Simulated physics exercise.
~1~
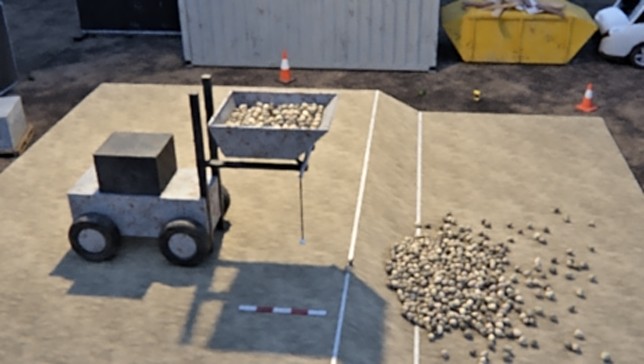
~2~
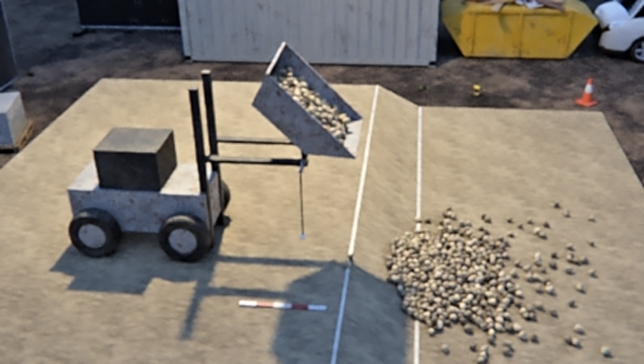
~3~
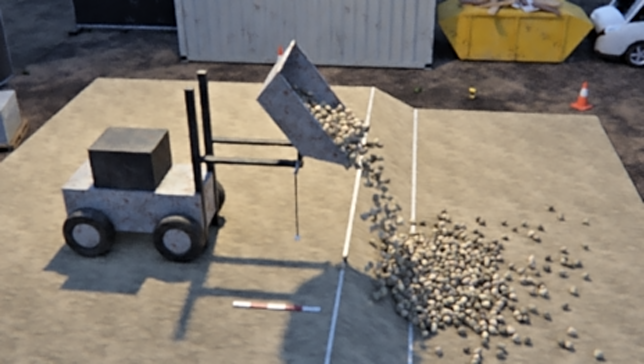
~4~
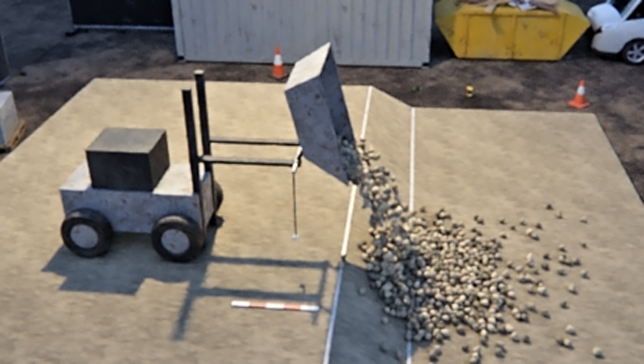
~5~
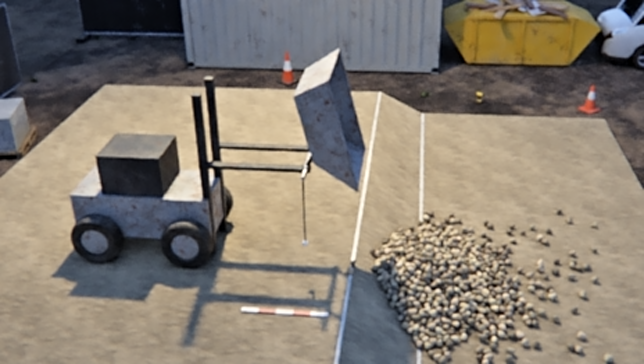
The footage shows a block-like fork truck tipping its raised grey skip to the right in stages, pouring river cobbles down a short bank onto an earlier loose pile, until the skip hangs steeply tilted and empty above a larger heap spread across the slope and its foot.
